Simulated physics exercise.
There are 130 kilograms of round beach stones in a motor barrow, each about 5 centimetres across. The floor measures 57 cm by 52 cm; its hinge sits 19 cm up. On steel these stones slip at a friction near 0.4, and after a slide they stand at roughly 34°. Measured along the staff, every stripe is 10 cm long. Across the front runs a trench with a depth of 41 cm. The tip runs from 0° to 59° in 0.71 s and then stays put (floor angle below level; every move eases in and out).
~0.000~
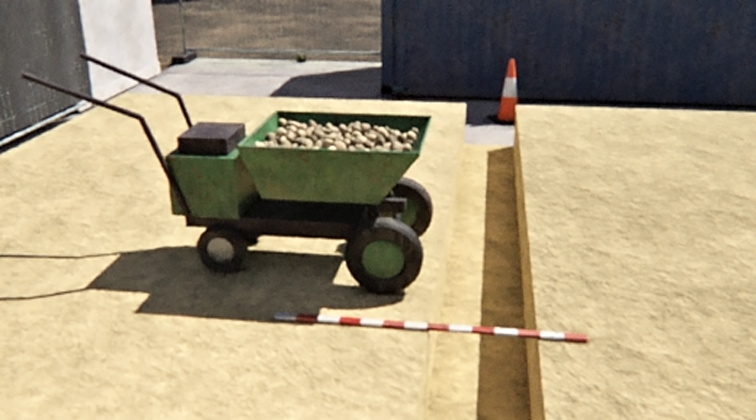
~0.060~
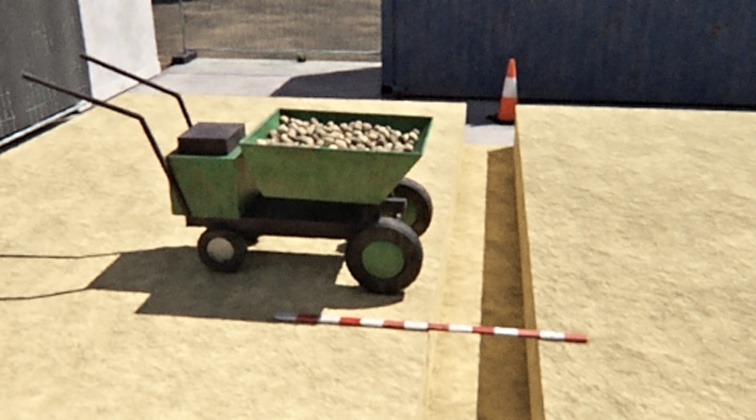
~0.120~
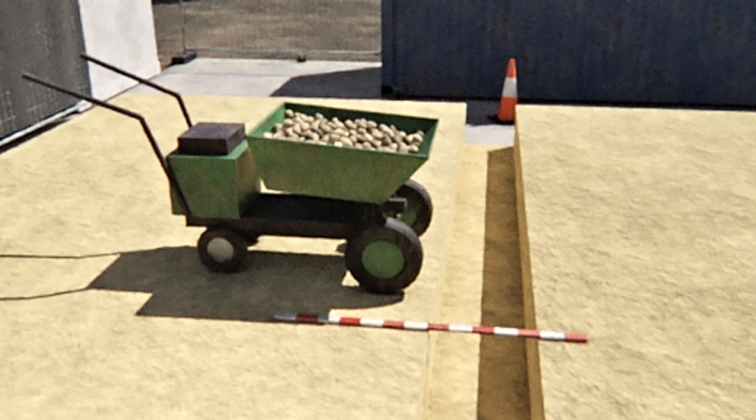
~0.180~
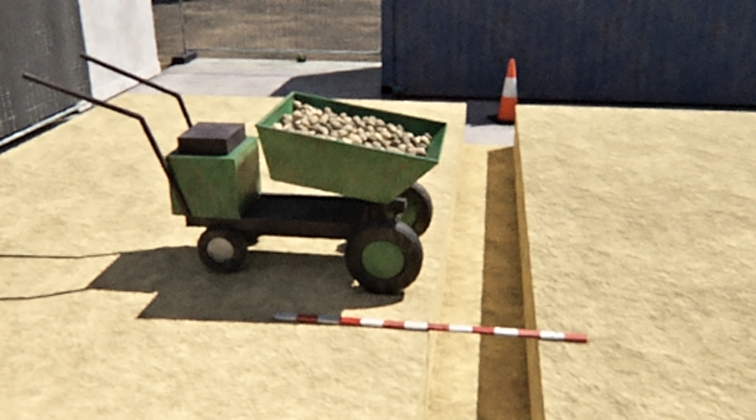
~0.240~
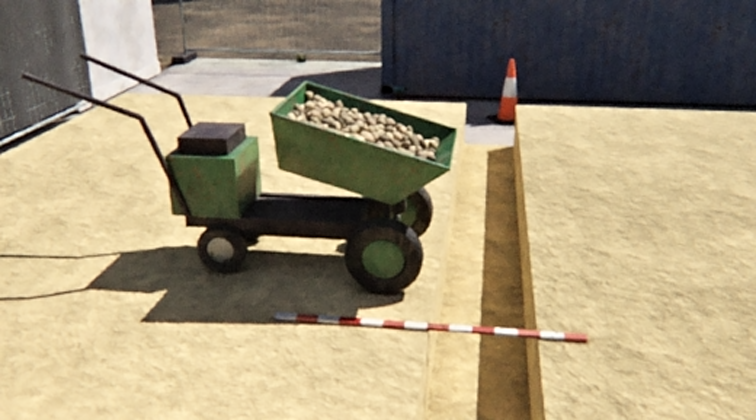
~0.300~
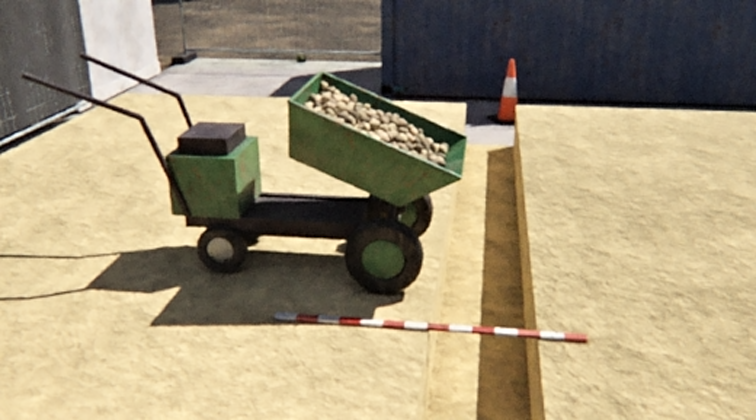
Green skip full of pale stones tilting steadily toward the right on a small parked dumper, its left end rising beside a narrow trench.
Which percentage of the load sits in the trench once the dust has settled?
Near 34 per cent.
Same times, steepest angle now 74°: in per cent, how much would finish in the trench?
In that case around 35 percent.
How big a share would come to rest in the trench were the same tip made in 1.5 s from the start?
With that change, it comes to around 45 per cent.
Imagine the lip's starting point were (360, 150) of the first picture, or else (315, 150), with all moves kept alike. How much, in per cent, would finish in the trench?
First place: Near 75%; second place: Near 70%.
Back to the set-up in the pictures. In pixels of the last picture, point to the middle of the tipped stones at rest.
At about pixel (557, 271) in the last view.
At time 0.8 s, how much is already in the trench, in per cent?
Approx. 10 % of the load.
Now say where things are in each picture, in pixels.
The skip is at 0°, its lip at (419, 155); the top of the load is at (322, 132), in the first picture.
Lip at (422, 156), floor tilted 1°, highest stones at (308, 131); the stones move at 0.3 m/s on average, in the second picture.
Lip at (429, 158), floor tilted 4°, highest stones at (298, 124); the stones move at 0.6 m/s on average, in the third picture.
Lip at (438, 163), floor tilted 9°, highest stones at (304, 115); the stones move at 0.9 m/s on average, in the fourth picture.
The skip is at 16°, its lip at (450, 170); the top of the load is at (313, 106); the stones move at 1.0 m/s on average, in the fifth picture.
The skip is at 23°, its lip at (461, 179); the top of the load is at (323, 97); the stones move at 1.1 m/s on average, in the sixth picture.
After 0.5 s the floor is at 50°; 100 % in the skip; the foremost stones are at (477, 195).
After 0.8 s the floor is at 59°; 84 % in the skip, 11 % in the trench, 5 % past the trench; the foremost stones are at (553, 260).
After 1.2 s the floor is at 59°; 40 % in the skip, 12 % in the trench, 49 % past the trench; the foremost stones are at (668, 259).
After 3.1 s the floor is at 59°; 14 % in the skip, 34 % in the trench, 53 % past the trench; the foremost stones are past the picture's edge.
